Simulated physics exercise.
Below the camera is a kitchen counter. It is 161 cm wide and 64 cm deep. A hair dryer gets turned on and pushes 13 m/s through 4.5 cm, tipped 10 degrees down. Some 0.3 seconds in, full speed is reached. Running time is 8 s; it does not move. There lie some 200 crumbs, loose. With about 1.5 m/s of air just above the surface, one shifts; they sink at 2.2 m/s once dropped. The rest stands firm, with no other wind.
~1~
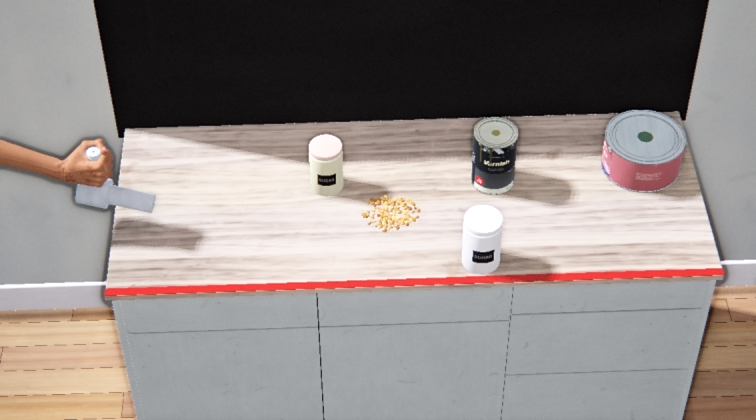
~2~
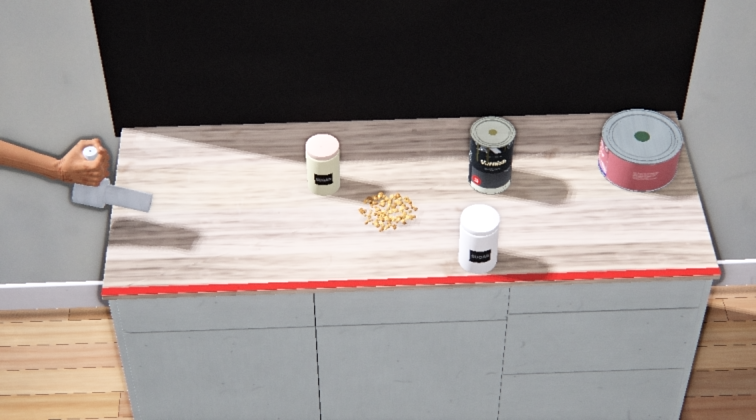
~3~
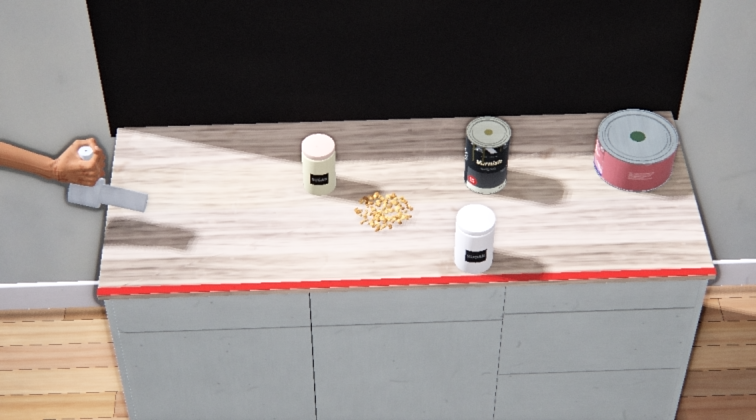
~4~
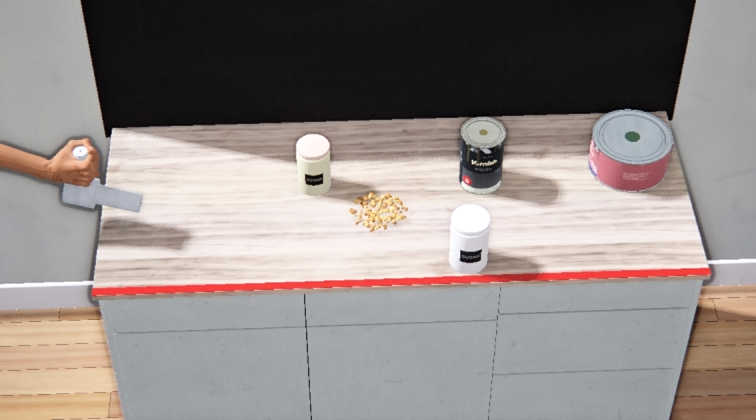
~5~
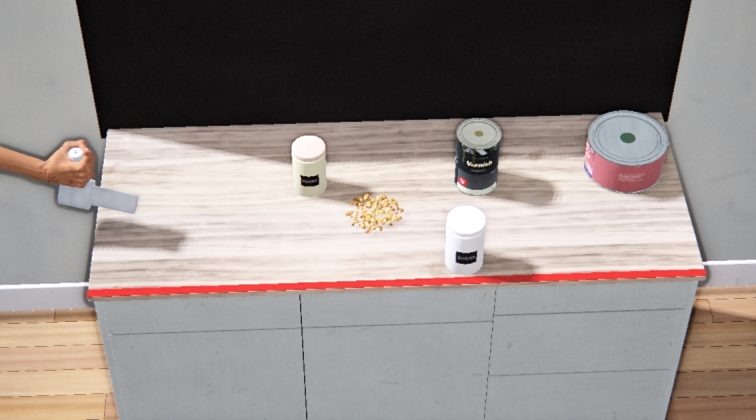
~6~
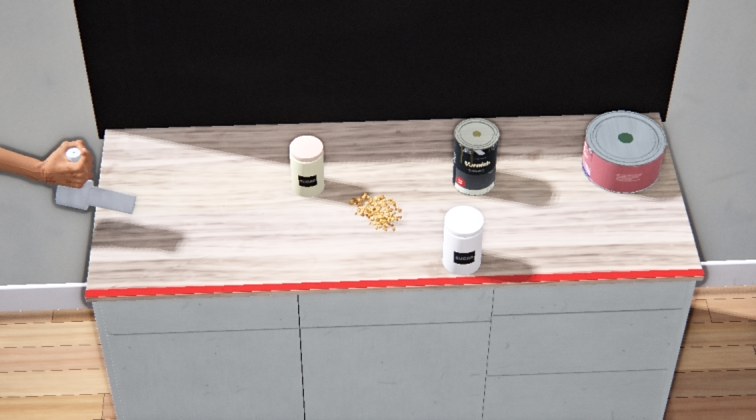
The golden crumbs lie still in a small patch on a wood-patterned counter, among two jars, a dark can and a pink tin, while a hand at the left holds a grey hair dryer pointed toward them. The view drifts slightly, then some crumbs shift a little to the right.
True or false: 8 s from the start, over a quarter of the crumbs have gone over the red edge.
False.
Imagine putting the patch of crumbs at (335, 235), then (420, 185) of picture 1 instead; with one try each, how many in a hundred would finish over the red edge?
Taking the two spots in order, I'd say around 25 percent and then 0 percent.
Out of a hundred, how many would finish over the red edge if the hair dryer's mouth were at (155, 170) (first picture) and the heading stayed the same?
Around 15 per cent would end up there.
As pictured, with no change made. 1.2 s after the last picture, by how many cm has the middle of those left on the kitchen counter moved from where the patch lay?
Roughly 60 centimetres.
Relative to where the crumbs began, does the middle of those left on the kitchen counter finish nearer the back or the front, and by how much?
Shift: Towards the far edge, some 10 cm.
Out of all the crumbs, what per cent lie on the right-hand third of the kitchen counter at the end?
Near 40 per cent at the end.
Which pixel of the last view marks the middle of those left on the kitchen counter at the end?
Centre: Approx. (593, 181) px, last frame.
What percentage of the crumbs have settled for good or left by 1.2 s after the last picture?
Roughly 70 per cent of them.
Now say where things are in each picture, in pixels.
In the first frame, the middle of the crumbs is near (391, 211), none has stirred yet and the mouth of the hair dryer is at (154, 204).
In the second frame, the middle of the crumbs is near (388, 211), none has stirred yet and the red edge is centred on (413, 285).
In the third frame, the middle of the crumbs is near (384, 211), none has stirred yet, the top of a jar is at (318, 145) and the top of a jar is at (476, 218).
In the fourth frame, the middle of the crumbs is near (378, 211) and none has stirred yet.
In the fifth frame, the middle of the crumbs is near (374, 212) and none has stirred yet.
In the sixth frame, the middle of the crumbs is near (379, 212), the farthest in sight from the hair dryer is at (400, 218) and about 25 % have left their places.
Then, 1.2 s after the last picture, 26 % are on the move or not yet settled, 0 % are over the red edge; the middle of those still in play is near (593, 184).
Then, 2.2 s after the last picture, 22 % are on the move or not yet settled, 0 % are over the red edge; the middle of those still in play is near (593, 184).
Then, 4.1 s after the last picture, 20 % are on the move or not yet settled, 0 % are over the red edge; the middle of those still in play is near (593, 184).
Then, 7.7 s after the last picture, at the end, 0 % are over the red edge; the middle of those still in play is near (593, 181).
